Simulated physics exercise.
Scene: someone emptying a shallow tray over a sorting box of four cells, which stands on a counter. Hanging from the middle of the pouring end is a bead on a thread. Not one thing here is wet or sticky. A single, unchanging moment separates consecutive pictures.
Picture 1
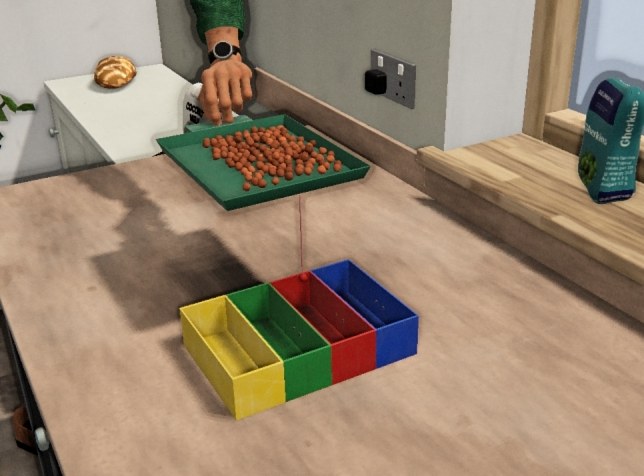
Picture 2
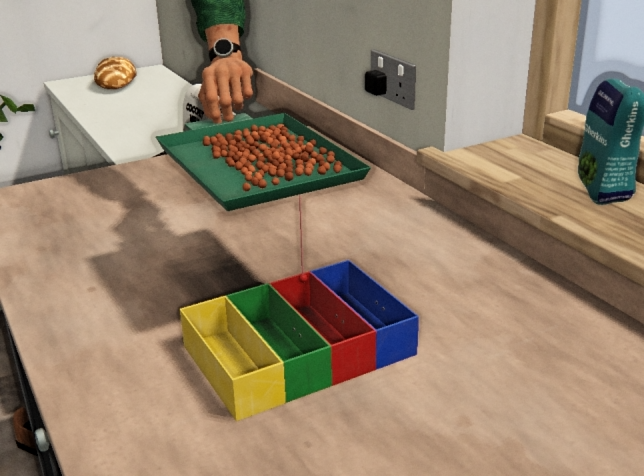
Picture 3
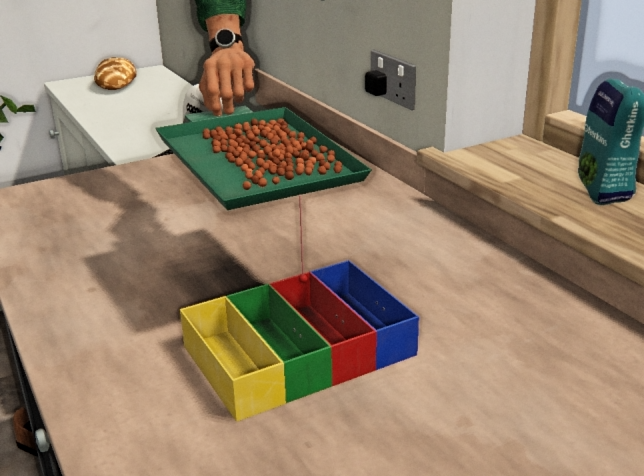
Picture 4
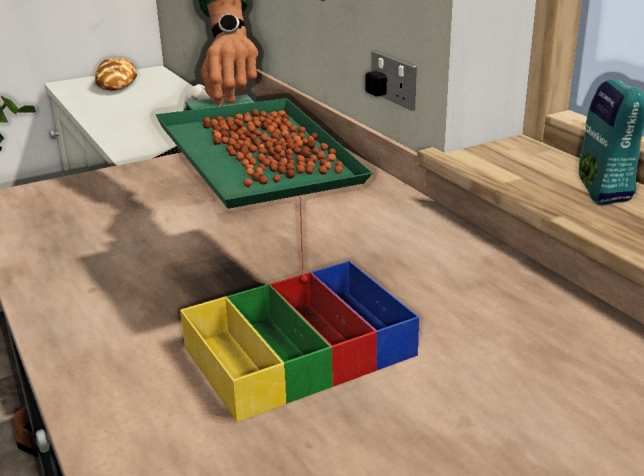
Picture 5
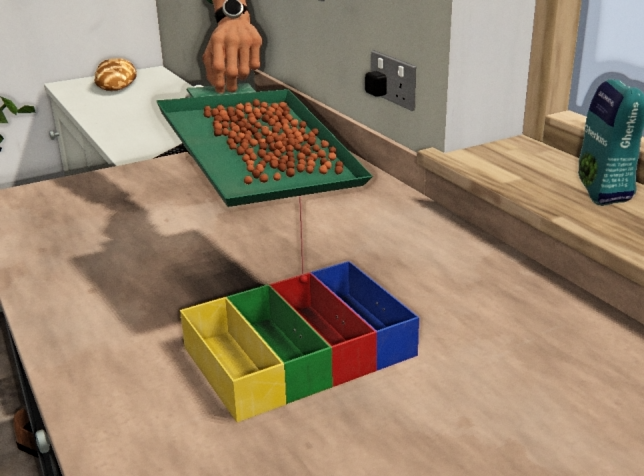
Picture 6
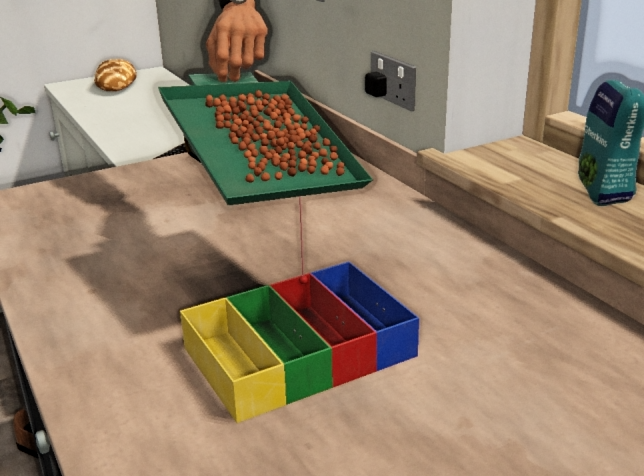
The footage shows a hand gradually raising the back of a green tray of small reddish-brown pellets above a yellow, green, red and blue sorting box, while the tray's front edge tilts slightly lower at the right corner.
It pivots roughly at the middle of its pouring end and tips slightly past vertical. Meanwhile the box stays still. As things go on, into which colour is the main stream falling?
The main stream falls into the blue cell.
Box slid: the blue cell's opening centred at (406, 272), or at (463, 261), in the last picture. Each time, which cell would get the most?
Try 1: The red one. Try 2: The cell in green.
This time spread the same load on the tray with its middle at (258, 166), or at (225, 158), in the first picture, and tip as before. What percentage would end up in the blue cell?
About 50 % and 40 %.
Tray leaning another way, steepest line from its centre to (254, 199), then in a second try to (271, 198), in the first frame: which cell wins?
Green, then the green one.
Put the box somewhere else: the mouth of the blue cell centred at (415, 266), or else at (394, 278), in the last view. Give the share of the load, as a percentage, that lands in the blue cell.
In order, 0 % and 40 %.
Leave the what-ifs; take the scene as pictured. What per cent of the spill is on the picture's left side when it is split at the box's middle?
Close to 0 per cent.
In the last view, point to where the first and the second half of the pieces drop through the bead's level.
The opening half passes (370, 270), the closing half (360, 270).
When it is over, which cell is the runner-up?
Ranked second: That red cell.
Just after the last frame, tray tipped steeply; almost all on the tray; just a few falling or outside the box.
A moment on, tray tipped past a quarter turn; about a tenth on the tray; roughly a third in the blue cell; about a tenth in the red cell; roughly half falling or outside the box.
Further on, tray tipped past a quarter turn; roughly half in the blue cell; about a tenth in the red cell; roughly a third falling or outside the box.
When it is over, tray tipped past a quarter turn; roughly half in the blue cell; about a tenth in the red cell; not one in the yellow cell; not one in the green cell; roughly a third outside the box.
